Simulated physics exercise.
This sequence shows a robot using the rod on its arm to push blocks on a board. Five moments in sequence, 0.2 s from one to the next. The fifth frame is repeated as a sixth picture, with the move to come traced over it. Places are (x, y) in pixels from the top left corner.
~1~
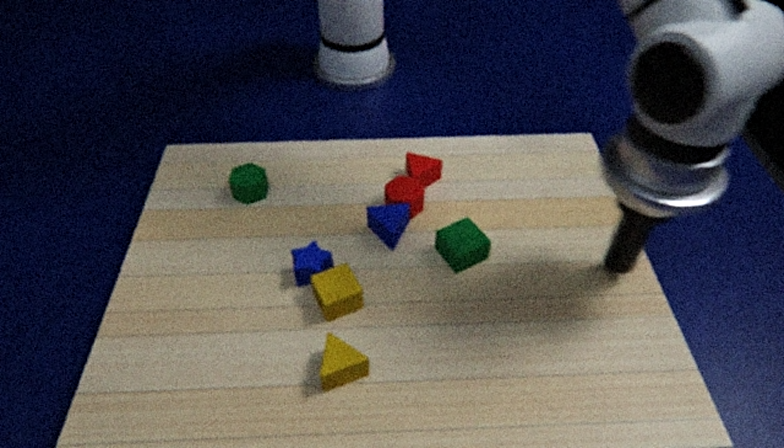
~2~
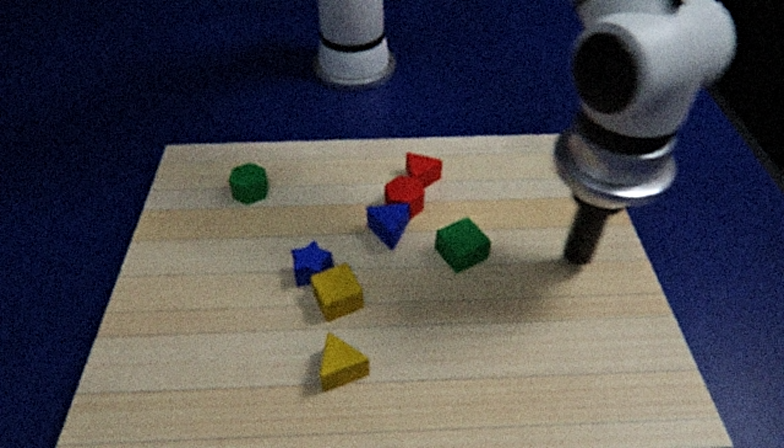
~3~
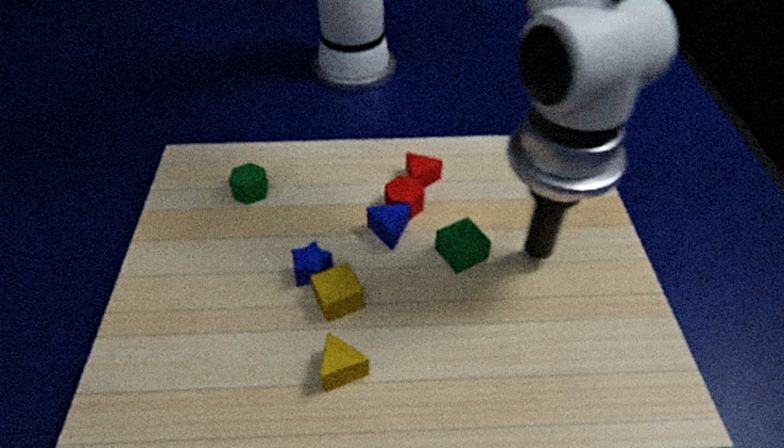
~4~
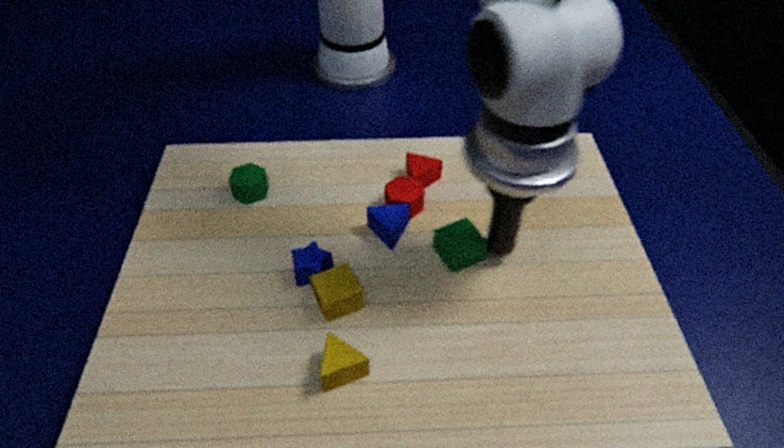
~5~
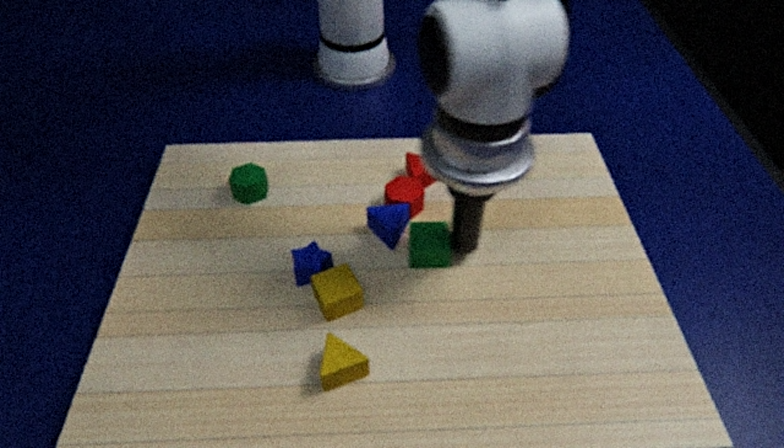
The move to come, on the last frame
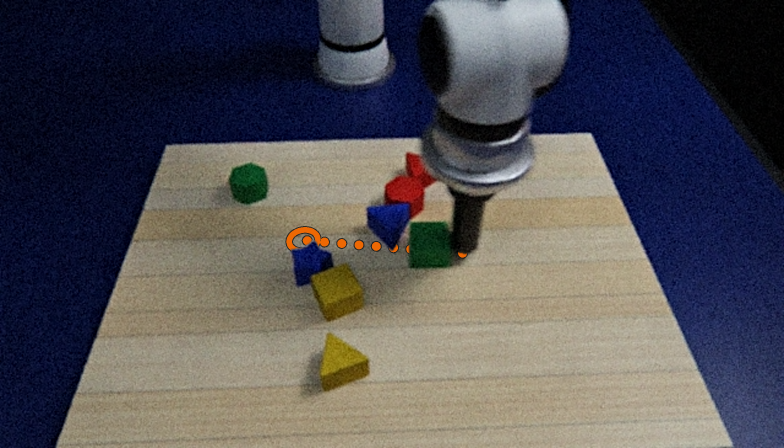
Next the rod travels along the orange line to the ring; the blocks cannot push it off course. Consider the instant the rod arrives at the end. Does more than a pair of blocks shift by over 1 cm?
Yes.
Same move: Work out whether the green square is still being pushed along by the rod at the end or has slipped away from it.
The green square is left behind or beside.
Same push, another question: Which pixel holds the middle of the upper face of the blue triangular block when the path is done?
It is going to be at (369, 206).
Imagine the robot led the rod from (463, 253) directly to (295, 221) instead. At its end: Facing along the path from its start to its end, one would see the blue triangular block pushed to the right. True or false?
The claim holds.
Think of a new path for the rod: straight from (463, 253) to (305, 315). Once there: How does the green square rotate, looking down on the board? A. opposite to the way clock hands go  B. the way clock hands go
B - the way clock hands go.
Path on the board, straight from (463, 253) to (304, 240).
On the path given first. One third of the way, rod at (409, 239); blue triangular block at (374, 210), turned 45° clockwise; green square at (375, 237), turned 20° anticlockwise.
Two thirds of the way, rod at (354, 234); blue star block at (294, 265); blue triangular block at (369, 206), turned 65° clockwise; green square at (327, 246), turned 45° anticlockwise.
At the end, rod at (302, 230); blue star block at (281, 278), turned 25° anticlockwise; blue triangular block at (369, 206), turned 70° clockwise; red hexagonal block in place; green square at (307, 251), turned 75° anticlockwise.
